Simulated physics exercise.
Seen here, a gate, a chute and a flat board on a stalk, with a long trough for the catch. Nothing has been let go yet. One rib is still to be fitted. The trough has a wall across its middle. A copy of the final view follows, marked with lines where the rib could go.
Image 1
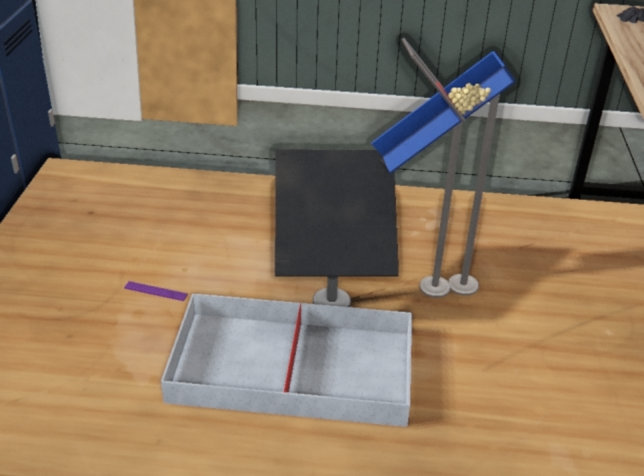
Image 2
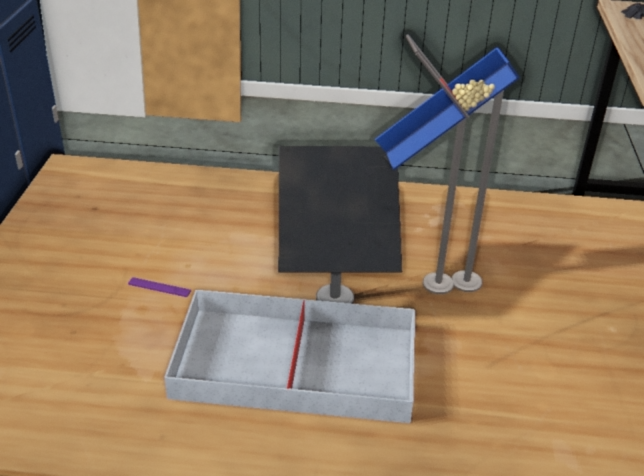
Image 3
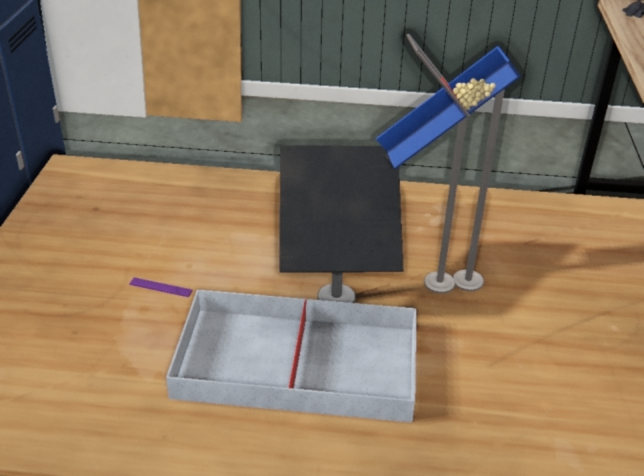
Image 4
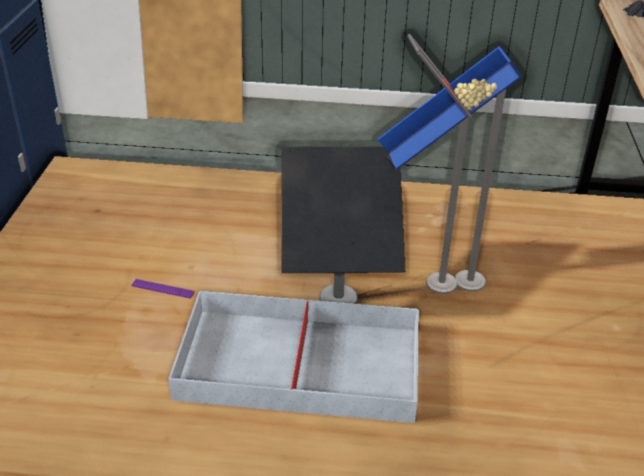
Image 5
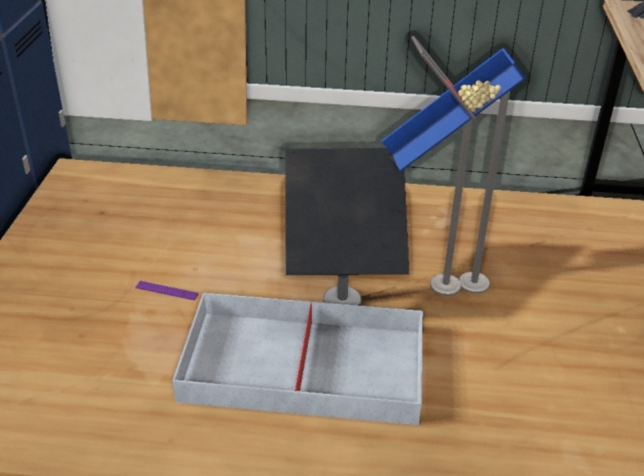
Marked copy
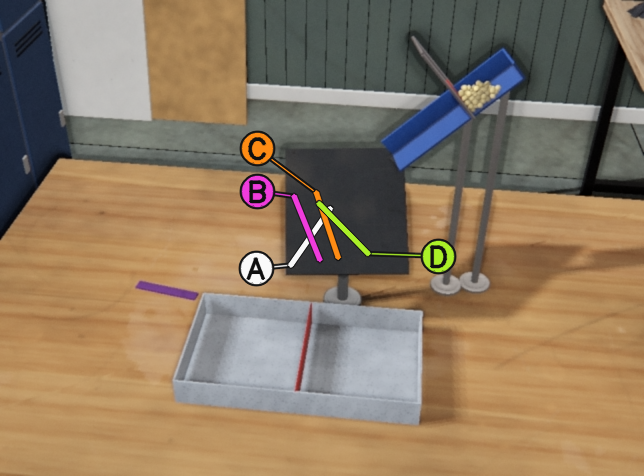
A gray divided trough, a dark board and a blue chute holding pale beans stay still.
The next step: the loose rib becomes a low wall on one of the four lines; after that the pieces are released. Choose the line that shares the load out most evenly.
Line A does it best.
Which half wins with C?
The right half.
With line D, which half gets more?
More lands on the right.
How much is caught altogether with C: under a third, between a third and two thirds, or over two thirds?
It is over two thirds.
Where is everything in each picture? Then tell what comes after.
Load behind the gate at (466, 97), soya beans; lip of the chute at (387, 165), sloping fairly steeply, in the first picture.
Middle of the board at (339, 208), tilted fairly steeply; middle of its low edge at (341, 272); of its high edge at (338, 146), in the second picture.
Front corners of the trough at (167, 377) and (414, 401); front end of its middle wall at (289, 389); gate still shut at (448, 88), in the third picture.
Middle of the load at (472, 93); lip at (393, 161), in the fourth picture.
Middle of the load at (476, 95); lip at (397, 163), in the fifth picture.
On the marked copy, line A from (330, 208) to (290, 265); line B from (294, 196) to (319, 259); line C from (316, 192) to (338, 257); line D from (319, 203) to (368, 253).
If A is chosen, of what is caught, about half in the left half, about half in the right.
If B is chosen, of what is caught, a stray few in the left half, nearly all in the right.
If C is chosen, of what is caught, none in the left half, all in the right.
If D is chosen, of what is caught, a stray few in the left half, nearly all in the right.
